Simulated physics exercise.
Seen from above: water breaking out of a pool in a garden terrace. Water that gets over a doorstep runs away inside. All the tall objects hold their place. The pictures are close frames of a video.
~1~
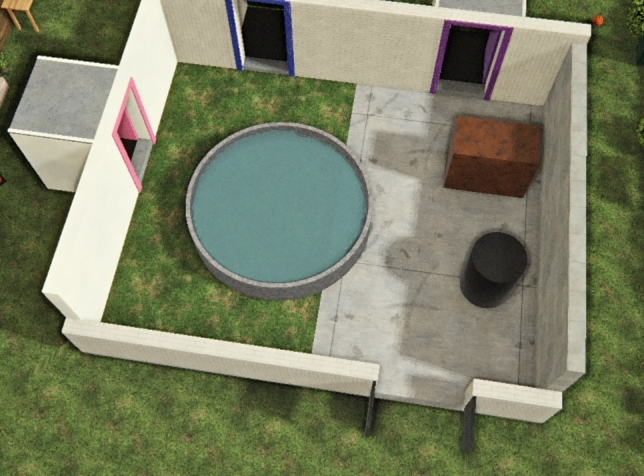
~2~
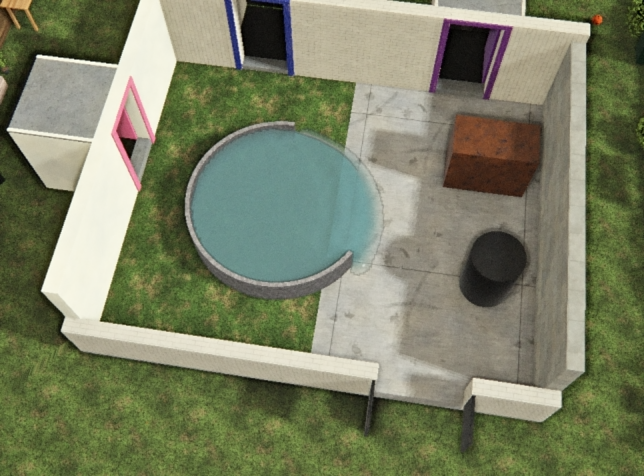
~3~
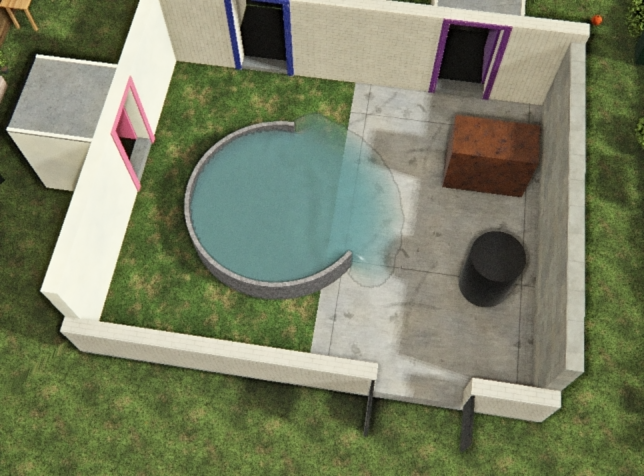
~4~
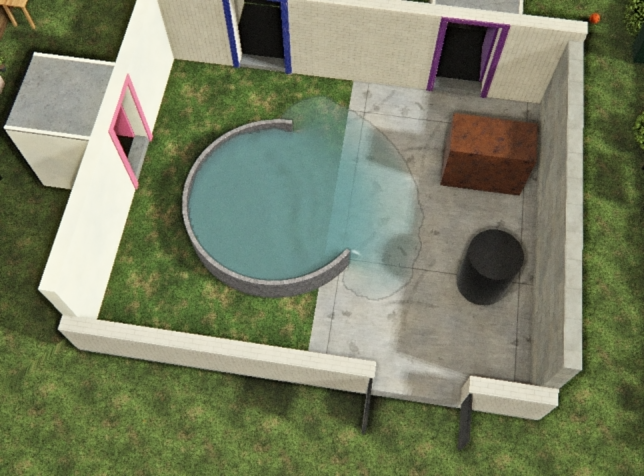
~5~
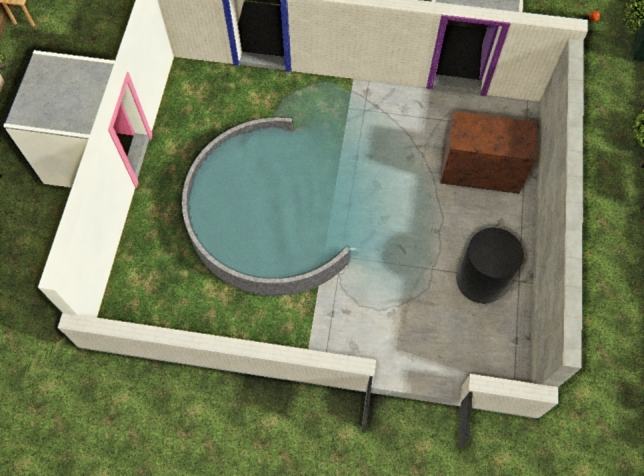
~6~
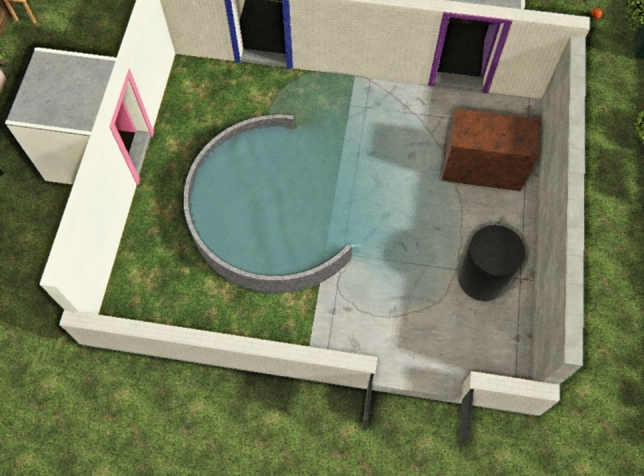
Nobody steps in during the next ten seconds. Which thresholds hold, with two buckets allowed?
In the end: The purple door lets in a lot; the pink door admits no more than that; the blue door admits no more than that.
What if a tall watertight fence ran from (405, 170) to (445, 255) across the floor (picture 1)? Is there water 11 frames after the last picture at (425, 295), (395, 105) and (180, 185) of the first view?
In that order: Covered, awash, dry.
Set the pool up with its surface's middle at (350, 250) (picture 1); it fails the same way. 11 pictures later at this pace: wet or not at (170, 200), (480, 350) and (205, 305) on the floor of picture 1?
In that order: Not flooded, wet, no water.
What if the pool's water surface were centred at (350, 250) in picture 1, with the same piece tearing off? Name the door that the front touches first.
I say the purple one.
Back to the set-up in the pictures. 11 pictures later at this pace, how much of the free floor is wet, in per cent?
About 55 per cent.
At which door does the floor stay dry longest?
I say the door marked pink.
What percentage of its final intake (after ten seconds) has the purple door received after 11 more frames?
Roughly 10 per cent.
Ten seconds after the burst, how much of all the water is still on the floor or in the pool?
Roughly 82 per cent.
A moment on, water covers 40 % of the floor; the purple door wet at the sill, nothing in, the pink door not reached, the blue door not reached.
Next, water covers 55 % of the floor; the purple door under two buckets in, the pink door not reached, the blue door wet at the sill, nothing in.
Then, water covers 65 % of the floor; the purple door over two buckets in, the pink door not reached, the blue door wet at the sill, nothing in.
Later, water covers 80 % of the floor; the purple door far over two buckets in, the pink door not reached, the blue door wet at the sill, nothing in.
In the end, water covers 100 % of the floor; the purple door far over two buckets in, the pink door wet at the sill, nothing in, the blue door wet at the sill, nothing in.
